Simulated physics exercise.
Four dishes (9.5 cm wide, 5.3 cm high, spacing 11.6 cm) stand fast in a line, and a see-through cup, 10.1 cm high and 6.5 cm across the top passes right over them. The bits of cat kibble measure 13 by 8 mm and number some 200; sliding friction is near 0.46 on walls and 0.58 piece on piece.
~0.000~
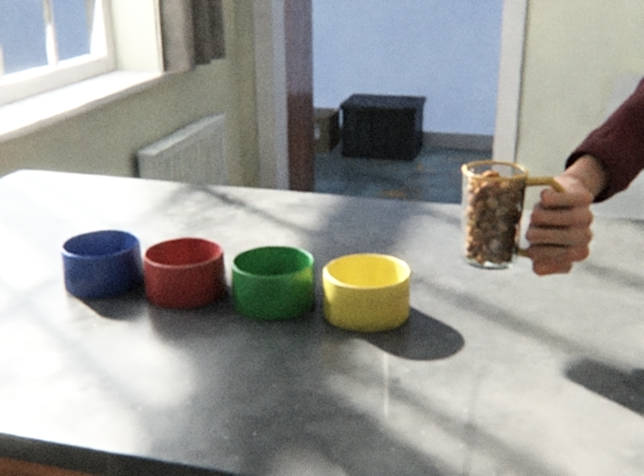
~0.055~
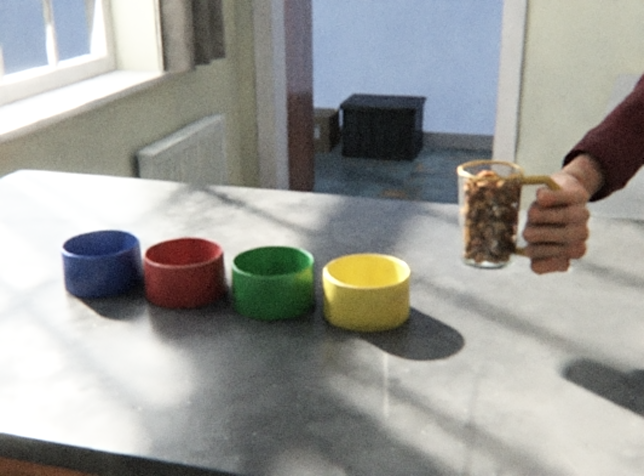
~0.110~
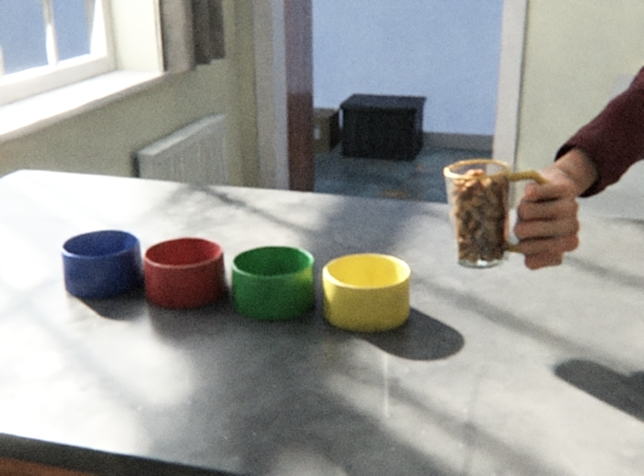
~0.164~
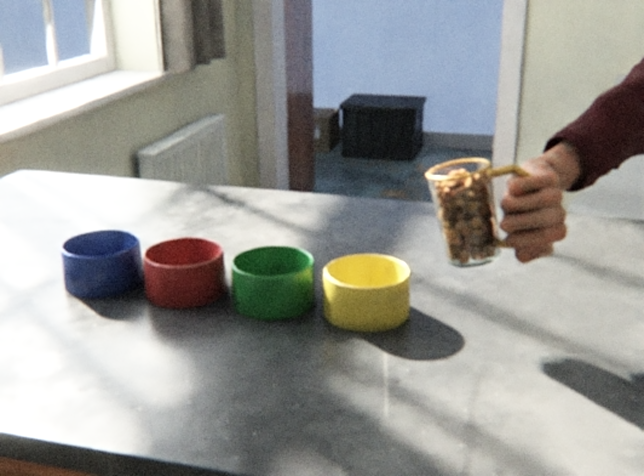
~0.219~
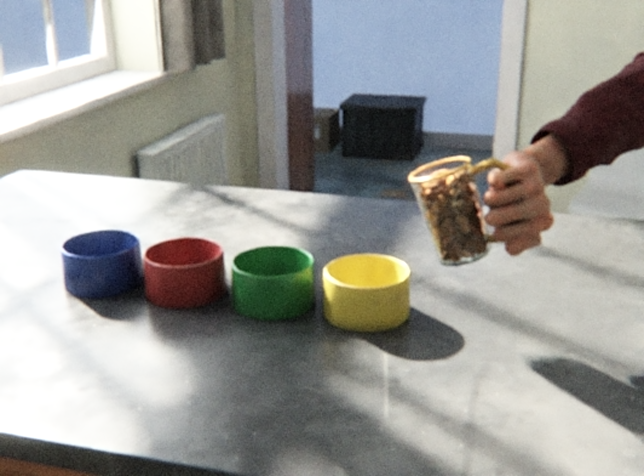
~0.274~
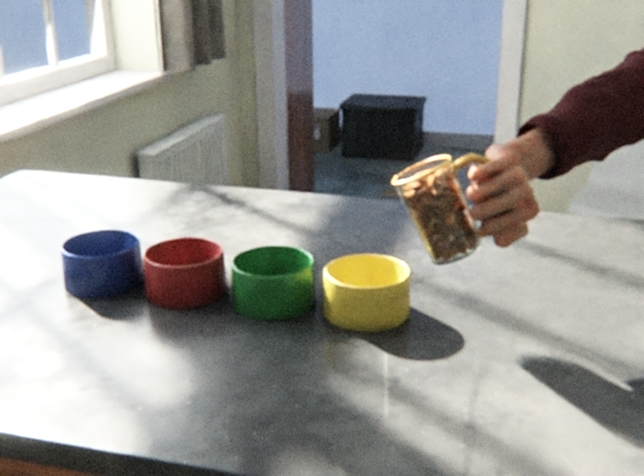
On a grey tabletop in a sunlit room, blue, red, green and yellow dishes stand in a row while a hand at the right holds a clear cup of brown pieces upright by its handle. The hand moves the cup a short way left, steadily tilting its rim toward the yellow dish.
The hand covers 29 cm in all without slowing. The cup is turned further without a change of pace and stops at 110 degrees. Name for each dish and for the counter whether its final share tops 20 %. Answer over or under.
Red: Over, blue: Under, green: Under, yellow: Under, counter: Under.
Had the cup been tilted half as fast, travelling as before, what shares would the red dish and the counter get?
Then: Red 100, counter 0.
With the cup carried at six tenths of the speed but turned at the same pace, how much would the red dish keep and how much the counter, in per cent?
Red 30; counter 10.
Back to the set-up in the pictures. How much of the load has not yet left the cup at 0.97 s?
About 85 per cent.
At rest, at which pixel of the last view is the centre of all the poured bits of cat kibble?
At about (193, 277).
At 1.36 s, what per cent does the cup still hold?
Some 35 per cent of the load.
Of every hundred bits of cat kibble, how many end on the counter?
Some 10 per cent.
Then, at 0.69 s, tilt 74 degrees; cup holds 100 %.
After 0.97 s, tilt 106 degrees; cup holds 85 %, green 5 %.
After 1.36 s, tilt 110 degrees; cup holds 35 %, red 50 %, green 5 %.
At rest (2.6 s), red 80 %, blue 0 %, green 5 %, yellow 0 %, counter 10 %, cup 5 %.
